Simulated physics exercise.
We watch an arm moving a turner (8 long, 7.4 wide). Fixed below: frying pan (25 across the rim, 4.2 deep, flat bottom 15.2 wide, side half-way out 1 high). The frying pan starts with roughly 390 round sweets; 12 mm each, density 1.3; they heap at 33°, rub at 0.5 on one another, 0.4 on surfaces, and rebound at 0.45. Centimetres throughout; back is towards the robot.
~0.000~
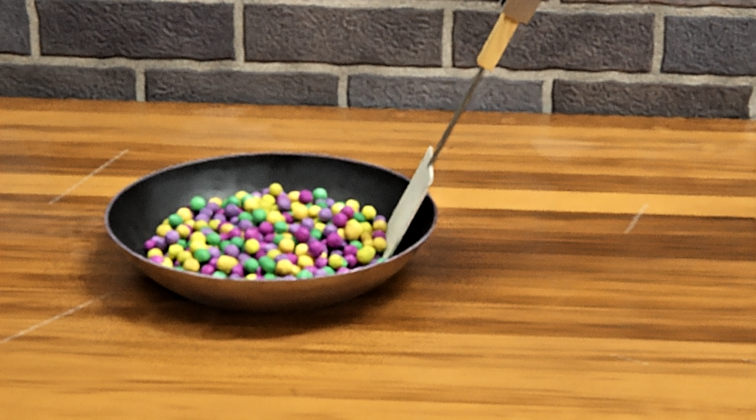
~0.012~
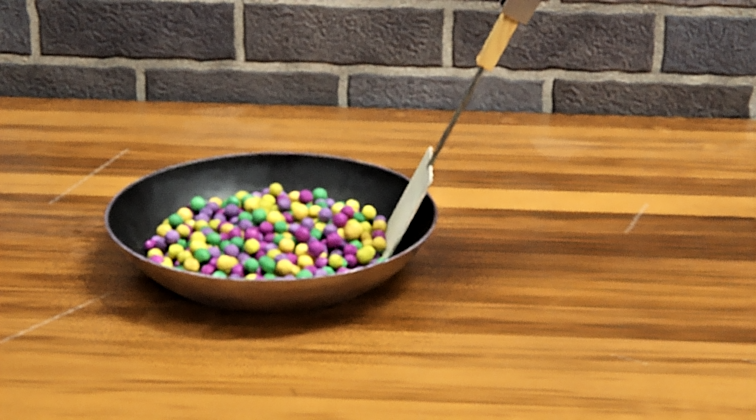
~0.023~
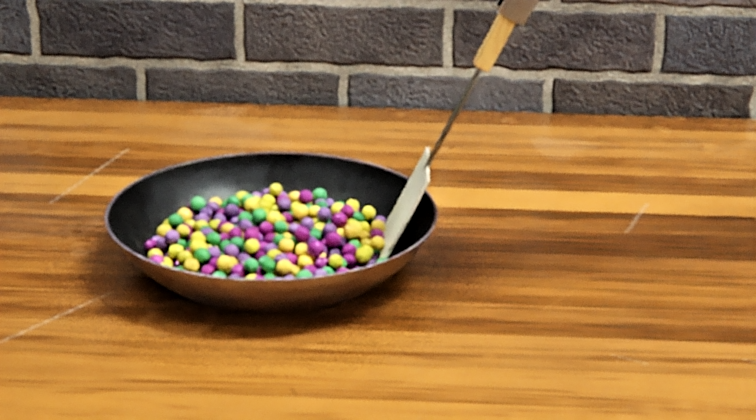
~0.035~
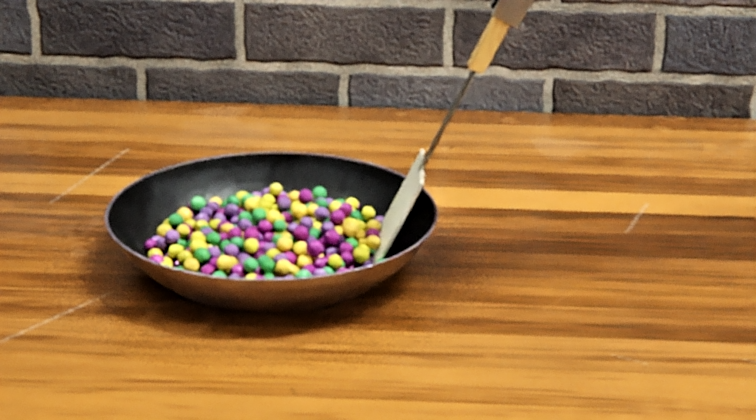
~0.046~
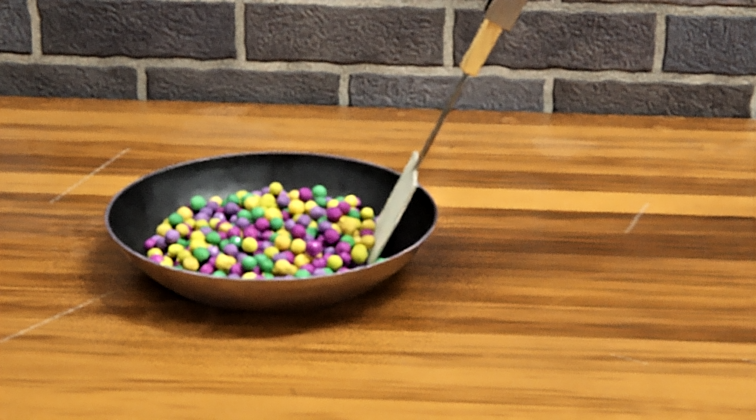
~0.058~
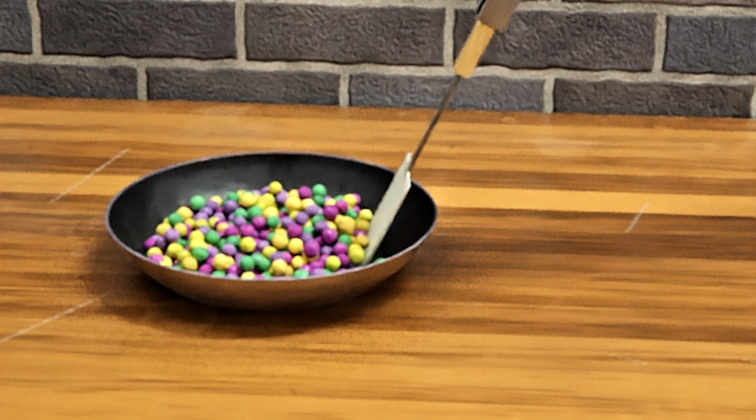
On a wooden counter, a turner slides slightly left through colourful sweets in a frying pan.
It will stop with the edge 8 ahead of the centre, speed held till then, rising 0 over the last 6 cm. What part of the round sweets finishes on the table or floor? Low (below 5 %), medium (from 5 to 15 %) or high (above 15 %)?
A medium share, from 5 to 15 %, ends on the table or floor.
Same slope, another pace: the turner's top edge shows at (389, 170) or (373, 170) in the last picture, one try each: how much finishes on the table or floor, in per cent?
Some 25 and 25 per cent.
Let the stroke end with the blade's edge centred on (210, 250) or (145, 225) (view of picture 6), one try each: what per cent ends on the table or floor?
Some 0 and 30 per cent.
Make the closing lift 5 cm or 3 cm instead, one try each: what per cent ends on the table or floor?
About 5 and 10 per cent.
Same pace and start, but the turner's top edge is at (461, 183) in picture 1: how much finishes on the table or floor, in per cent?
Some 0 per cent.
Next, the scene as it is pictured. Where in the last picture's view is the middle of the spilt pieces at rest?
At about (76, 239).
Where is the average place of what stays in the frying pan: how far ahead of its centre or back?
About 4.0 cm ahead.
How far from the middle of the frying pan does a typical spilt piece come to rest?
Roughly 18 cm.
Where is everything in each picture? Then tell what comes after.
The first frame shows the turner top edge at (431, 163), sloping 65°; upper third of the load around (277, 234), from x 150 to 385, top at y 190; 386 in the frying pan.
The second frame shows the turner top edge at (431, 163), sloping 65°; upper third of the load around (277, 233), from x 150 to 385, top at y 190.
The third frame shows the turner top edge at (428, 164), sloping 65°; upper third of the load around (278, 232), from x 150 to 385, top at y 190.
The fourth frame shows the turner top edge at (423, 166), sloping 65°; upper third of the load around (278, 233), from x 150 to 385, top at y 190.
The fifth frame shows the turner top edge at (416, 168), sloping 65°; upper third of the load around (281, 233), from x 150 to 380, top at y 190.
The sixth frame shows the turner top edge at (409, 169), sloping 65°; upper third of the load around (274, 233), from x 150 to 380, top at y 190; 386 in the frying pan.
After 0.18 s, sloping 65°, highest piece 4 above the table; 386 in the frying pan.
After 0.31 s, sloping 65°, highest piece 5 above the table; 386 in the frying pan.
After 0.57 s, sloping 65°, highest piece 6 above the table; 355 in the frying pan, 30 on the table or floor, 1 on the blade or in flight.
After 1.62 s, sloping 65°, highest piece 5 above the table; 351 in the frying pan, 35 on the table or floor.
In the end, 351 in the frying pan, 35 on the table or floor. That is 9 % on the table or floor.
